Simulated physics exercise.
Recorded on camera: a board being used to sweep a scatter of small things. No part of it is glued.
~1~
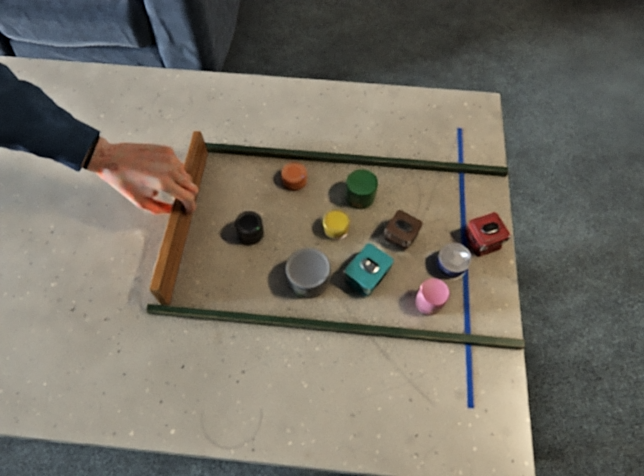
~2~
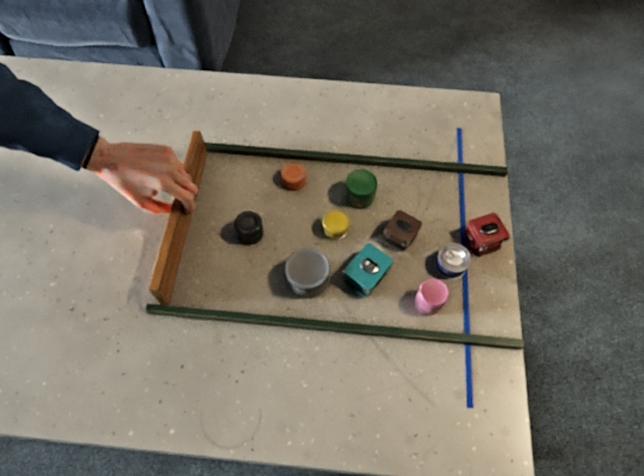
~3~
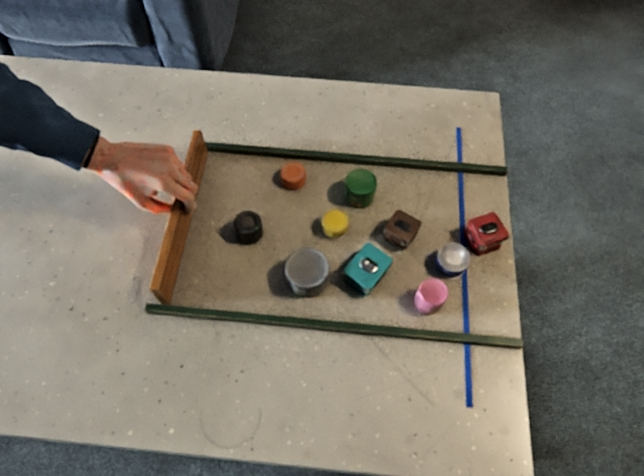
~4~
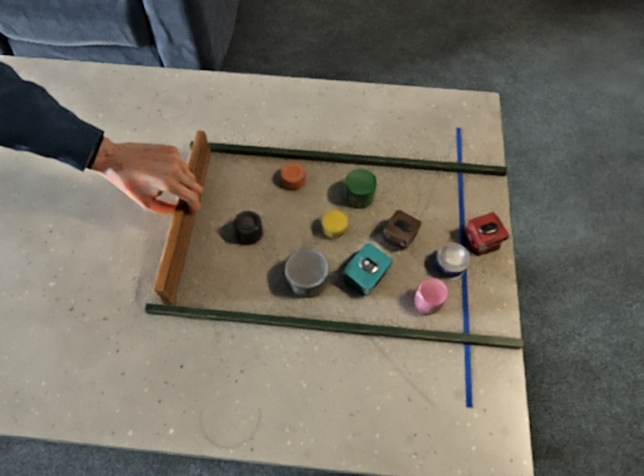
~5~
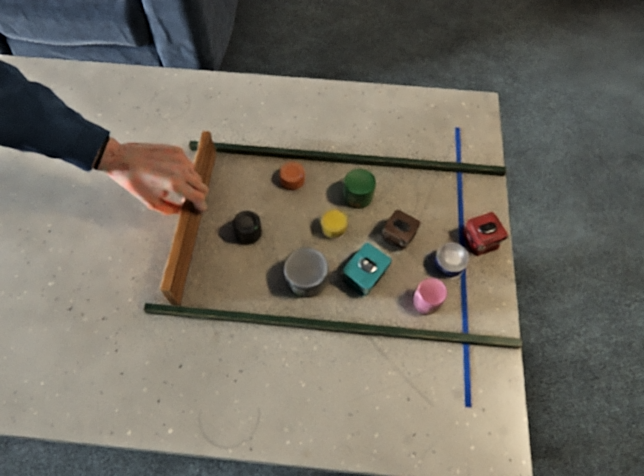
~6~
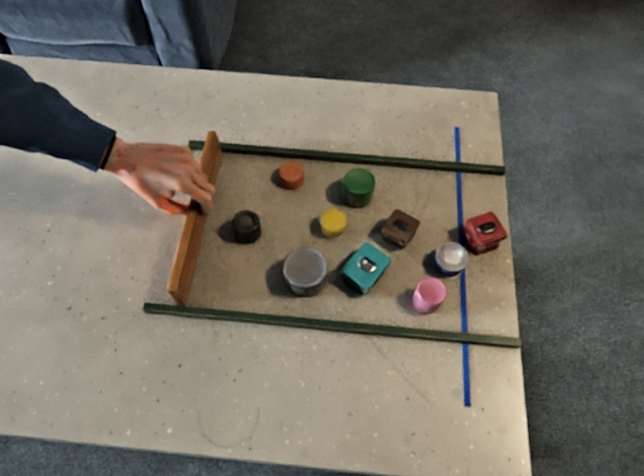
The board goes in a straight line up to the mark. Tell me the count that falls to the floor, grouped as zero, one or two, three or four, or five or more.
The count is one or two.
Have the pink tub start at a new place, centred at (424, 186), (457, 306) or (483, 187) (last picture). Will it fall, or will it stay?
Well, the pink tub keeps its spot first, keeps its spot next, and keeps its spot last.
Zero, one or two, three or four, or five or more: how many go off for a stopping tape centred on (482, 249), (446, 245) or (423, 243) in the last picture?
In order: At least five, zero, no fall at all.
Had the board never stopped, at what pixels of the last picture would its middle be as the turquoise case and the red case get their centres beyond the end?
The middle is at (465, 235) when it's the turquoise case, and at (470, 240) when it's the red case.
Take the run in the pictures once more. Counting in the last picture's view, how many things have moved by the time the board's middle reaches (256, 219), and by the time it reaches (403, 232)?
First position 1; second position 10.
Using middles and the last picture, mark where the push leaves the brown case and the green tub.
The first sits around (498, 242), while the other sits around (478, 199).
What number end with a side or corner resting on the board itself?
So the total is 5.
Soon after, none off yet; red case at rest near (483, 234); blue tin at rest near (450, 260); pink tub at rest near (429, 296).
Then, none off yet; red case moved a little near (497, 225); blue tin moved about its own width near (494, 255); pink tub moved well along near (475, 317).
At rest, the number that fall off is one or two; fallen, blue tin.
